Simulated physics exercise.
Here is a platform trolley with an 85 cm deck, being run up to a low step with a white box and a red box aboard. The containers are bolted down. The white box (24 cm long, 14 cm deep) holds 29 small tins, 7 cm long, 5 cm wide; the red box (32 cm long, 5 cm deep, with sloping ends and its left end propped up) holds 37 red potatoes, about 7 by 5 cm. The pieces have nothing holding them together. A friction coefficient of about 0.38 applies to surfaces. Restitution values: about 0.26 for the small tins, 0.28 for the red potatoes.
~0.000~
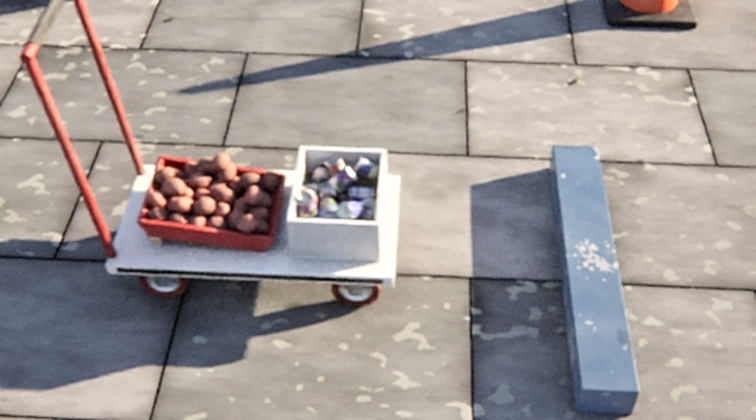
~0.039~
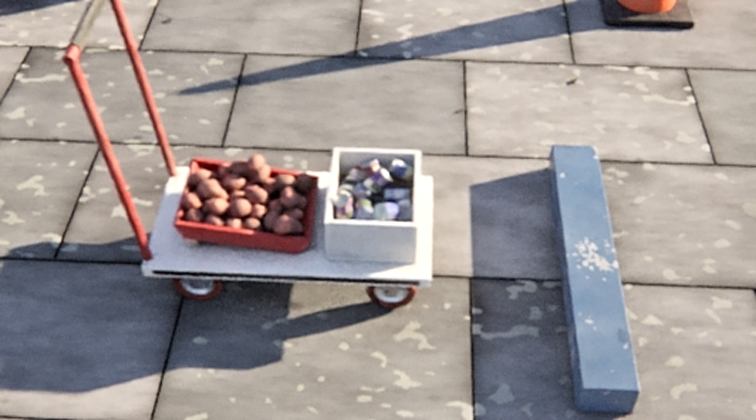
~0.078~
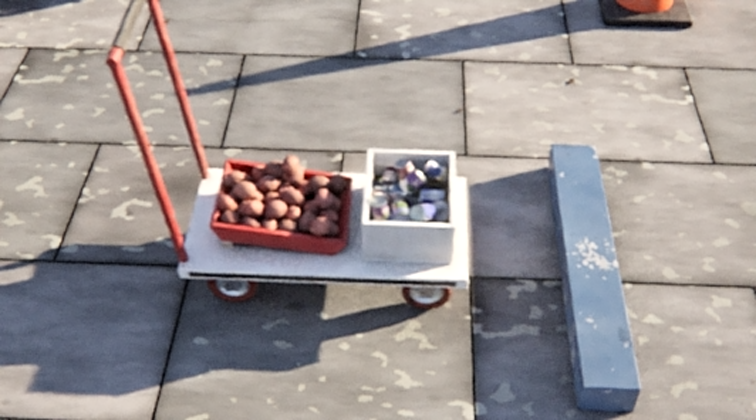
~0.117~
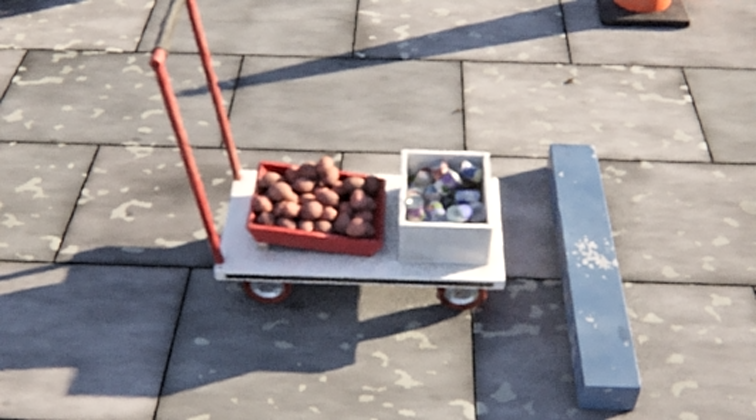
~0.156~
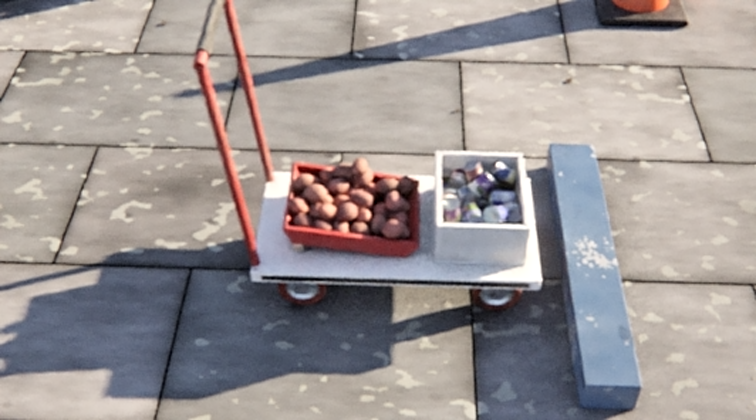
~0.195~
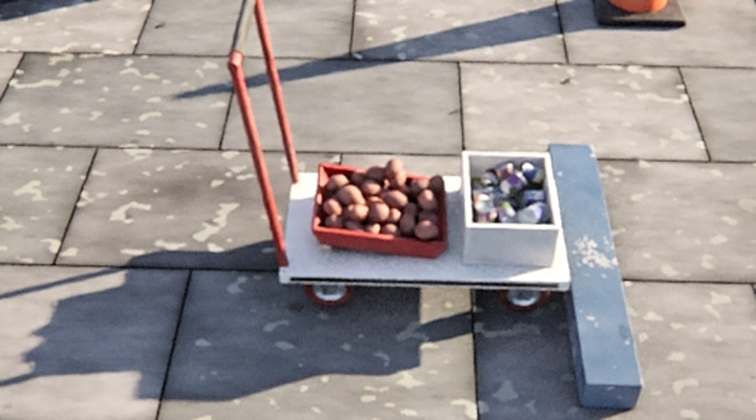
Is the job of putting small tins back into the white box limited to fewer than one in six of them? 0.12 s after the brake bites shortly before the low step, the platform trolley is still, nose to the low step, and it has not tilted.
Yes, fewer than one in six.
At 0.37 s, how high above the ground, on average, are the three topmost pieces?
Their middles sit some 38 cm up.
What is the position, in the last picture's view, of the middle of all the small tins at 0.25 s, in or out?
Roughly (537, 210).
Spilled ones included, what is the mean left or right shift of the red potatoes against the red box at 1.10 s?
On average they end up some 16 cm further right.
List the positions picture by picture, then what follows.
In the first picture (we follow the rim corner now nearest the camera; the camera moves round a little), white box at (376, 223); red box at (140, 220); 57 cm still to roll; nothing out yet.
White box at (413, 224); red box at (177, 222); 46 cm still to roll, in the second picture.
White box at (451, 225); red box at (213, 224); 36 cm still to roll, in the third picture.
White box at (489, 226); red box at (250, 225); 25 cm still to roll, in the fourth picture.
White box at (526, 227); red box at (286, 227); stopping, in the fifth picture.
White box at (555, 227); red box at (315, 228); stopping; nothing out yet, in the sixth picture.
After 0.25 s, 0 of 29 out of the white box and 1 of 37 out of the red box.
After 0.37 s, 0 of 29 out of the white box and 7 of 37 out of the red box.
After 0.60 s, 0 of 29 out of the white box and 11 of 37 out of the red box.
Outcome (at 1.10 s), 0 of 29 out of the white box and 13 of 37 out of the red box. Asked share, 0 of 29, 0 per cent.
